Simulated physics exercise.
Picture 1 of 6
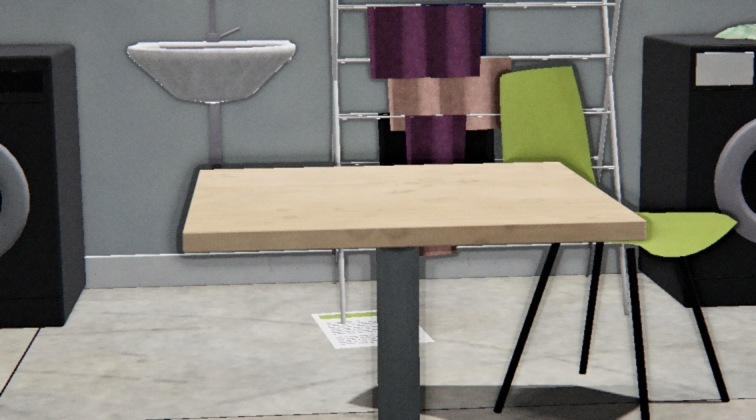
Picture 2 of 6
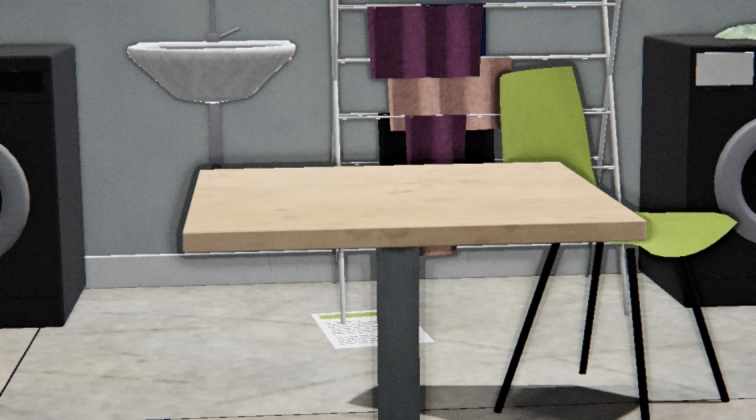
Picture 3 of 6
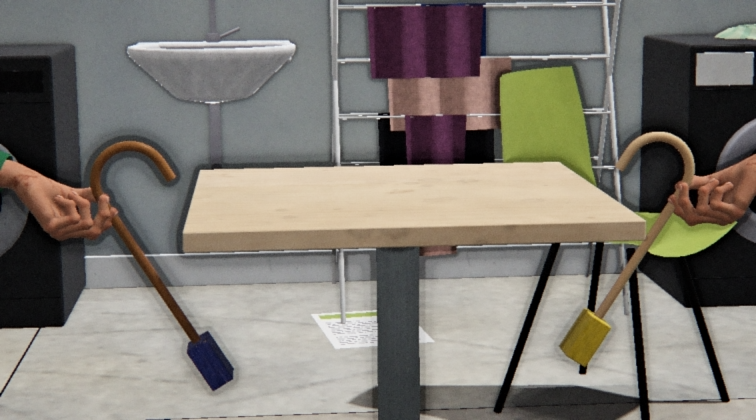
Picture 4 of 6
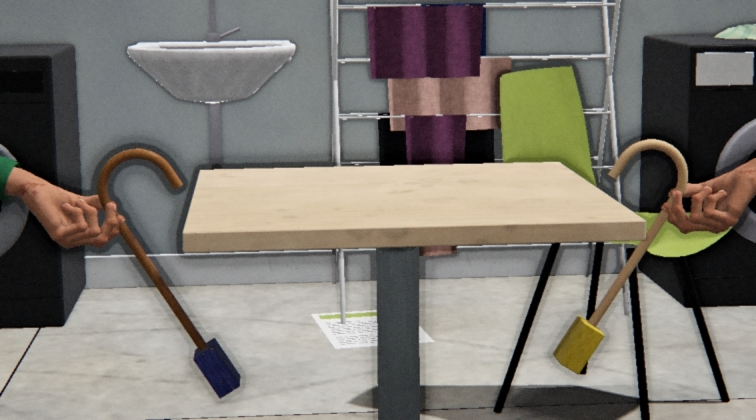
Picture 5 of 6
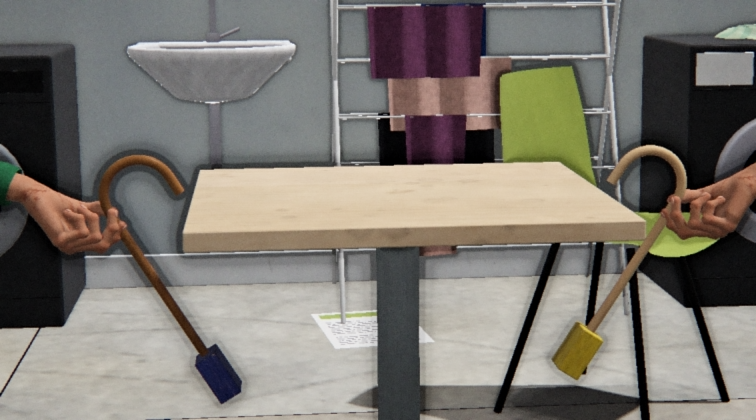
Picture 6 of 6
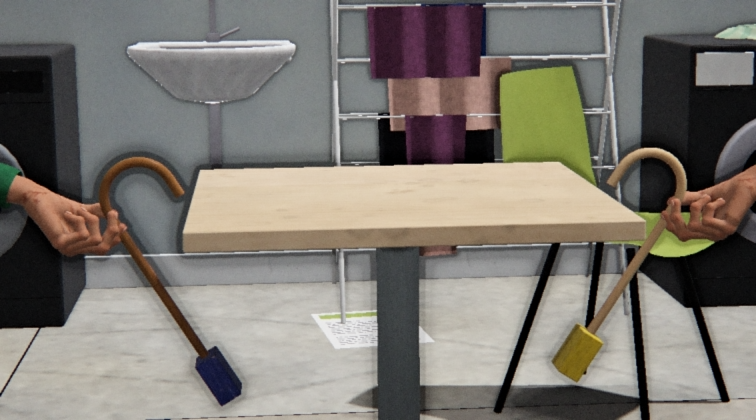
Two hands bringing hooked canes with blue and yellow blocks to either end of a small table, then holding them nearly still.
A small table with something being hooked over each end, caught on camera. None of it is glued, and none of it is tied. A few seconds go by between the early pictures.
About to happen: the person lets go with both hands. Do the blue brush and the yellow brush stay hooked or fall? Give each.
Blue brush: Falls. Yellow brush: Falls.
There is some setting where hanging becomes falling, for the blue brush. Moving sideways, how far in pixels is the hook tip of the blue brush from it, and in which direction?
12 px or so, rightward.
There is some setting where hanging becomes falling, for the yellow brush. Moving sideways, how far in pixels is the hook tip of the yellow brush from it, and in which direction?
12 pixels or so, to the left.
Then, 0.34 s after the last picture, blue brush down below; yellow brush down below.
At rest, the blue brush slips off; the yellow brush slips off.
